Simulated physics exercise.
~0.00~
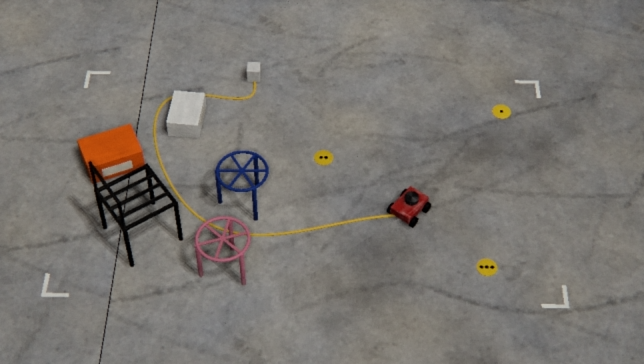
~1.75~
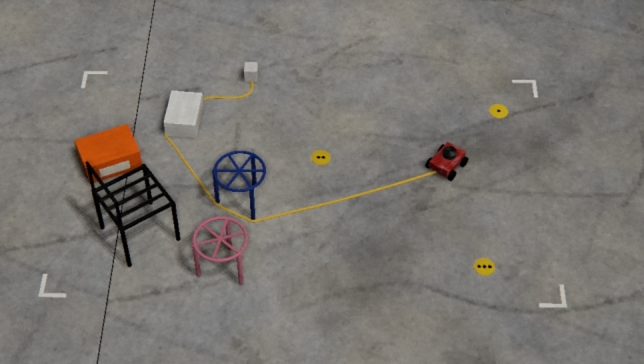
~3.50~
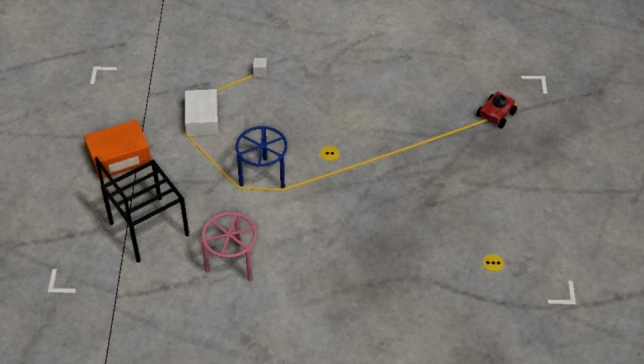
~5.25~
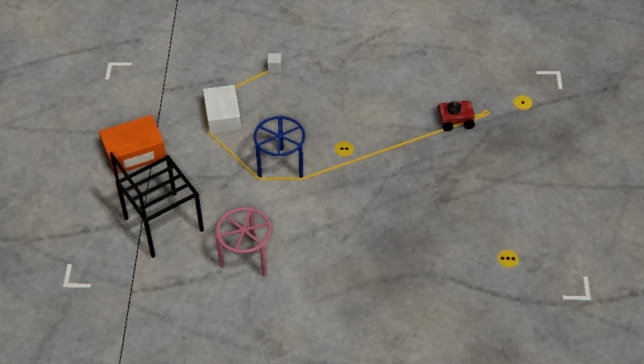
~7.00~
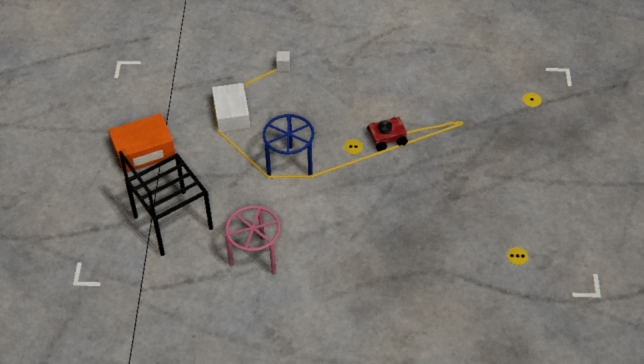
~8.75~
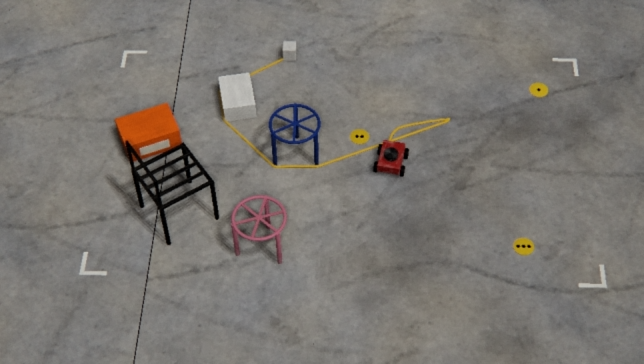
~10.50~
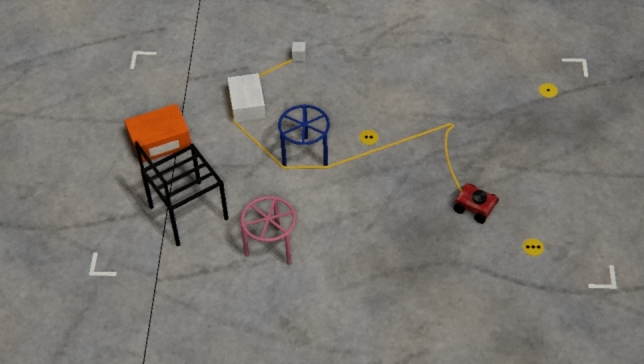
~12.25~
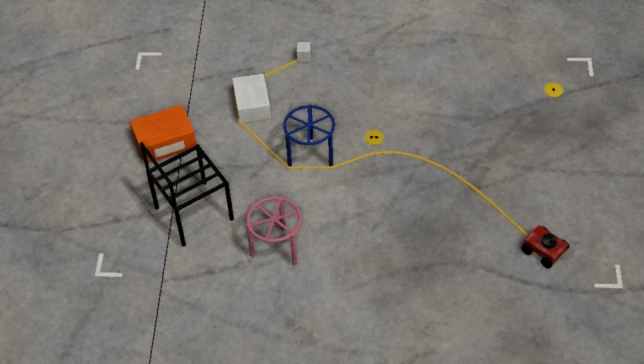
At first, a small red cart heads up and right toward the one-dot yellow mark, trailing a yellow lead that runs back past two stools and a white carton to a small pale block. The lead tightens, dragging the blue stool a short way up and slightly right and nudging the white carton right. Then the cart returns left toward the two-dot mark, leaving a slack loop behind. It turns and drives down and right, finishing at the three-dot mark with the lead in a loose curve. The pink stool, black chair and orange carton stay put.
